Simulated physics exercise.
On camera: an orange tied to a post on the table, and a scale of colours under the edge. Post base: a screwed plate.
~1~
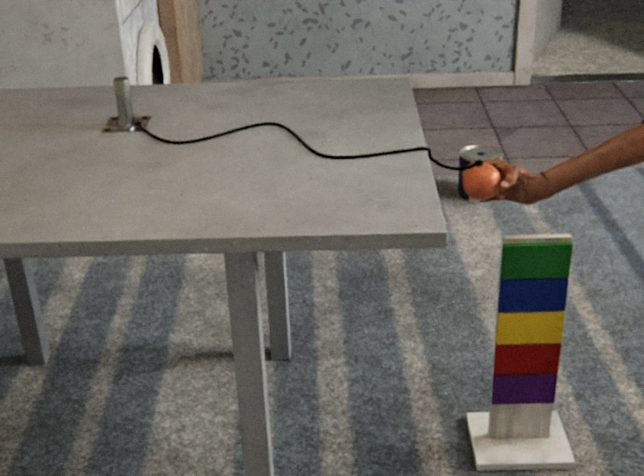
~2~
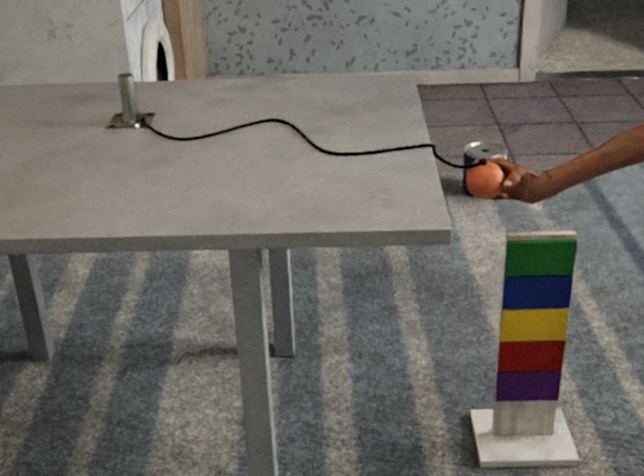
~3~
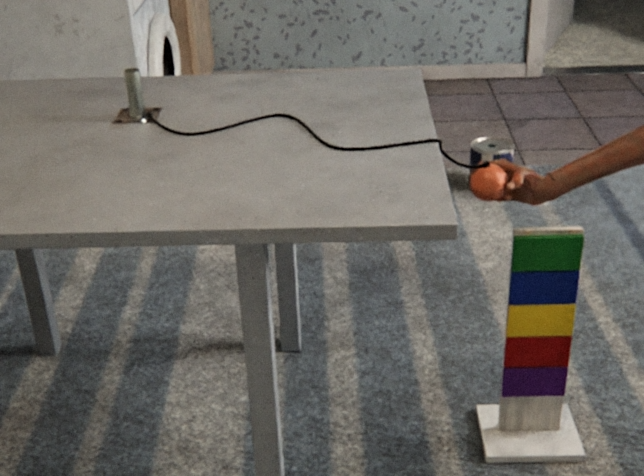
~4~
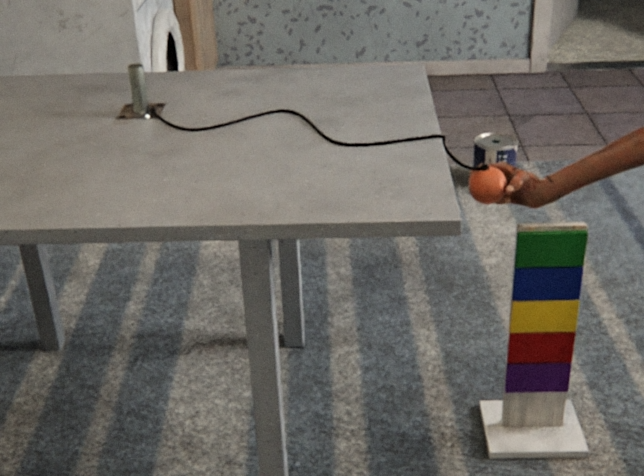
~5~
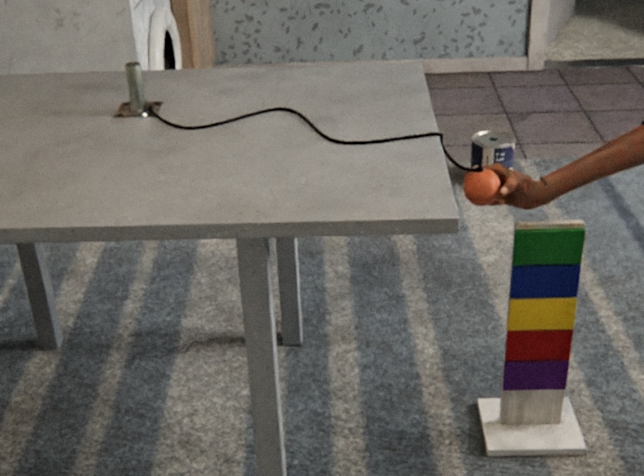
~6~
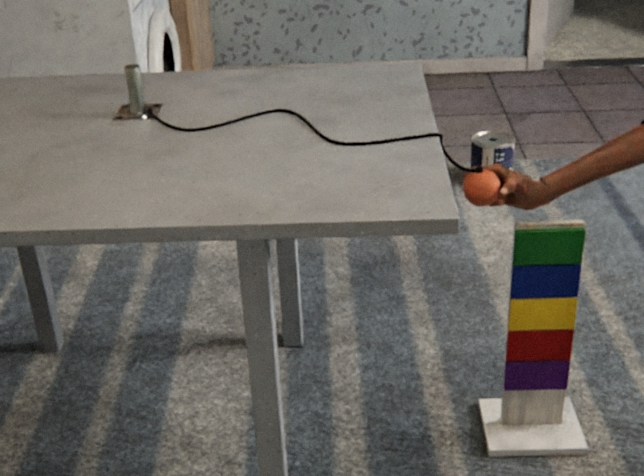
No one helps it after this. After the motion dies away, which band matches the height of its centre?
The blue one.
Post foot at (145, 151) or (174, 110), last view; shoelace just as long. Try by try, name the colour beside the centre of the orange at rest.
Trial 1 - yellow; trial 2 - yellow.
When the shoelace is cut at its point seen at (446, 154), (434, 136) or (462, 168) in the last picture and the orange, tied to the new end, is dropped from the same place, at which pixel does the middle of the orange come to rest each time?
In order, it ends up near (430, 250), (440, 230) and (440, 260).
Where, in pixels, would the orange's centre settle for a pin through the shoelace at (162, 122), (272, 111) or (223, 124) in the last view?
Approximately at (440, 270), at (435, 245) and at (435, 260), in that order.
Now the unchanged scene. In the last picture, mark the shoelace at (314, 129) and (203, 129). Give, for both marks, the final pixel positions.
They end up around (381, 123) and around (232, 115).
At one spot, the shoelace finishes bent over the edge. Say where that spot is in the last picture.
The point at (350, 144).
A little later, orange near (425, 279); level with blue.
Next, orange near (452, 278); level with blue.
When it is over, orange near (439, 278); level with blue. Its centre hangs level with the blue band.
